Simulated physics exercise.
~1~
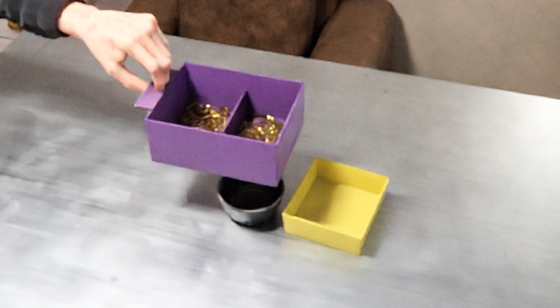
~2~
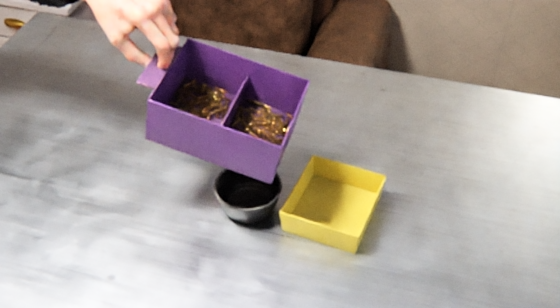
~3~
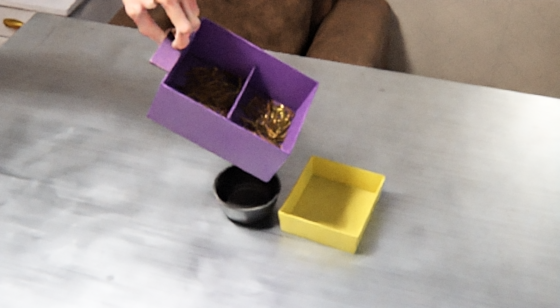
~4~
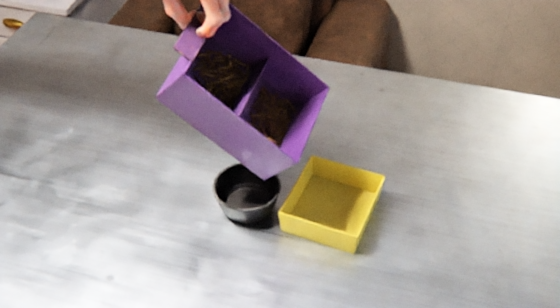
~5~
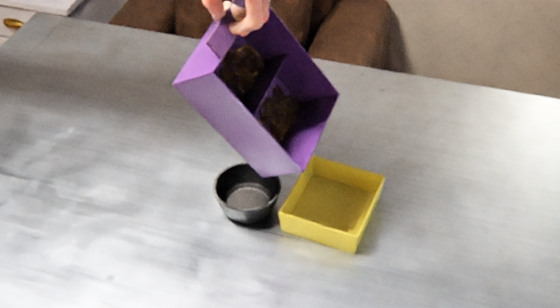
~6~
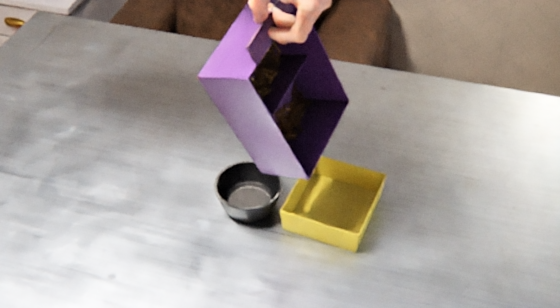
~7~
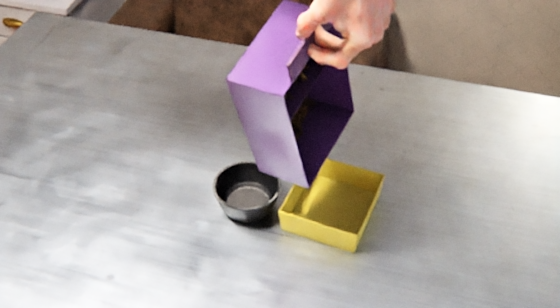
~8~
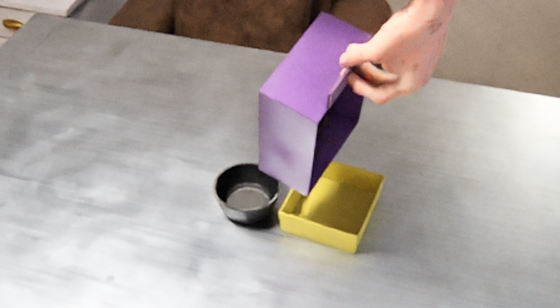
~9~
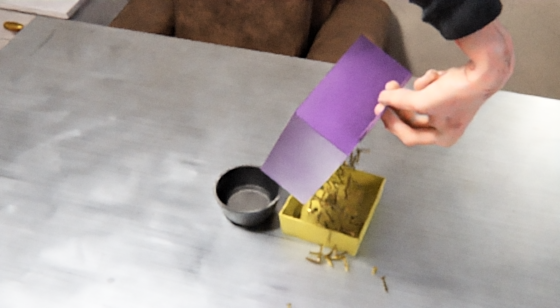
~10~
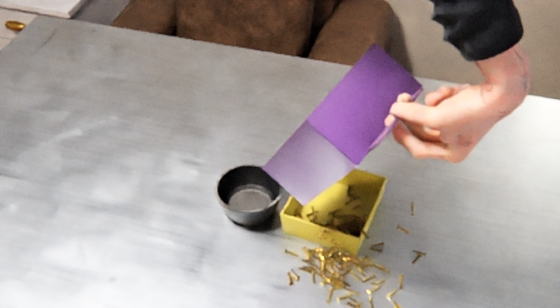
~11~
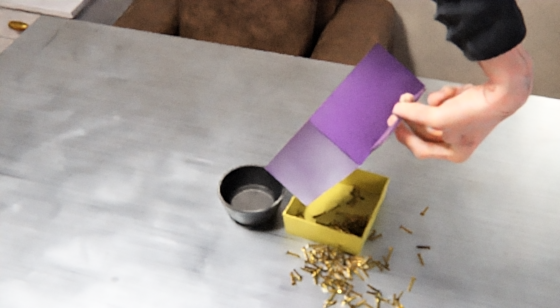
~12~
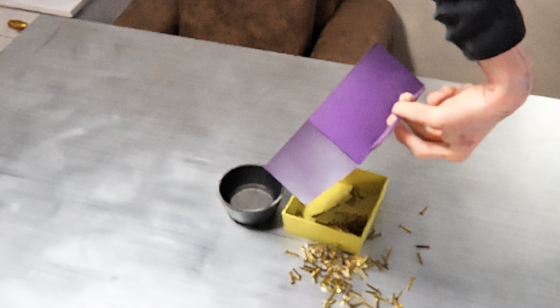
A hand tipped a purple divided box of small brass-coloured screws farther and farther over, moving it right, until they spilled out, about half landing in the yellow tin and the rest scattering on the grey table, while the black bowl stayed empty.
